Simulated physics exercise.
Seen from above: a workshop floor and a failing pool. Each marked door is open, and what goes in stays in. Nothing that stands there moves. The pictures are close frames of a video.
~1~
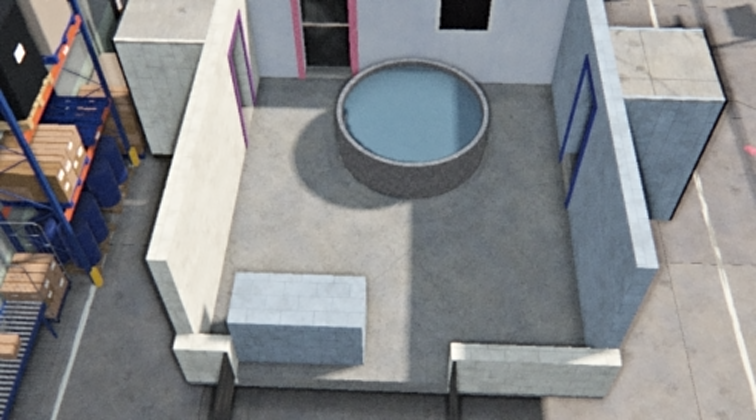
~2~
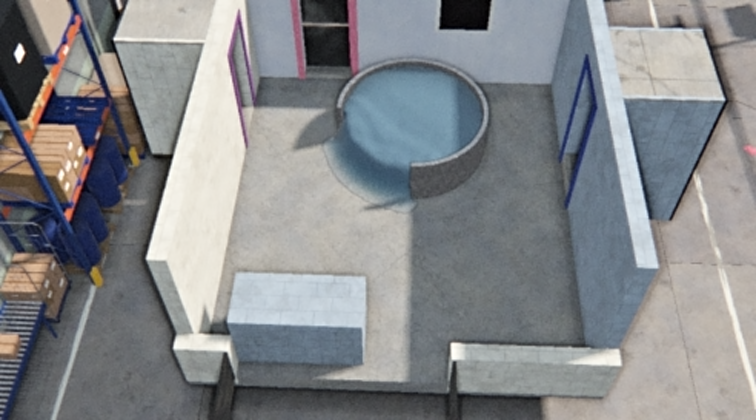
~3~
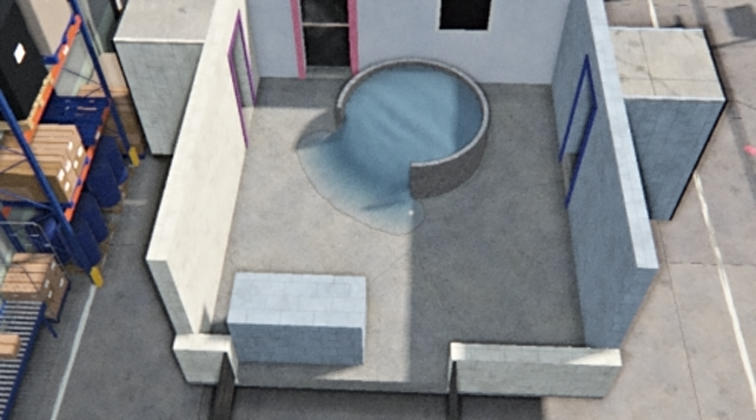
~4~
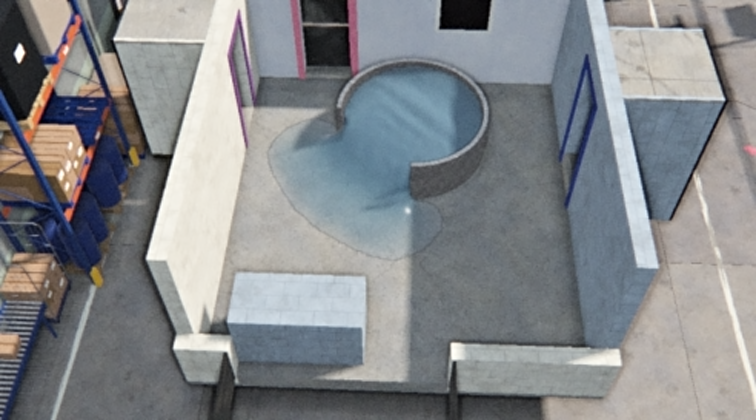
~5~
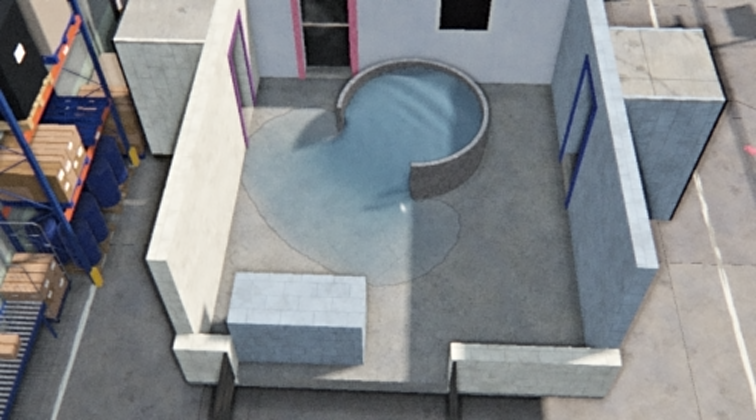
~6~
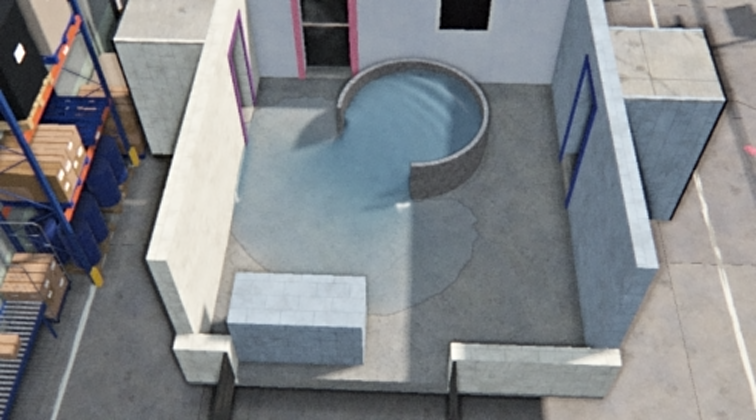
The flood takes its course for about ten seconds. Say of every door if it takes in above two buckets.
One by one: The blue door stays under that; the pink door takes more than that; the purple door takes more than that.
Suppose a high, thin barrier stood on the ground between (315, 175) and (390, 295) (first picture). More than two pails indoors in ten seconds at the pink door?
One by one: The pink door lets less in.
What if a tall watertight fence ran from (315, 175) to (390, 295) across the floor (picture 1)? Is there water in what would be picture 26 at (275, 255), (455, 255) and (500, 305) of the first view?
As listed: Under water, under water, covered.
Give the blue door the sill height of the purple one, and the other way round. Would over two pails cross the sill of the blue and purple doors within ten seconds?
The blue one takes more; the purple one lets less in.
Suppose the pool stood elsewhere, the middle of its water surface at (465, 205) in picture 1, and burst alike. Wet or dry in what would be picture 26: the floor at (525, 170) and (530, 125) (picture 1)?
As listed: Free of water, no water.
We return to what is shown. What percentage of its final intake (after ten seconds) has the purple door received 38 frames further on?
I make it 50 per cent.
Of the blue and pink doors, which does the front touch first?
First comes the pink one.
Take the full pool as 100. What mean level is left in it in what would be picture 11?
About 56 per cent.
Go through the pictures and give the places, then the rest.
The first picture shows the round pool at (412, 113) is whole and still.
In the second picture, water pours out at (360, 168) and has run to (413, 205).
In the third picture, water pours out at (360, 170) and has run to (409, 228).
In the fourth picture, the front is at (412, 249), out from the gap at (360, 172).
In the fifth picture, water pours out at (360, 172) and has run to (392, 281).
In the sixth picture, the front is at (391, 307), out from the gap at (360, 172).
A moment on, water covers 45 % of the floor; the blue door not reached, the pink door wet at the sill, nothing in, the purple door over two buckets in.
Next, water covers 45 % of the floor; the blue door not reached, the pink door wet at the sill, nothing in, the purple door over two buckets in.
Then, water covers 60 % of the floor; the blue door not reached, the pink door wet at the sill, nothing in, the purple door over two buckets in.
Later, water covers 95 % of the floor; the blue door wet at the sill, nothing in, the pink door over two buckets in, the purple door over two buckets in.
In the end, water covers 95 % of the floor; the blue door wet at the sill, nothing in, the pink door over two buckets in, the purple door far over two buckets in.
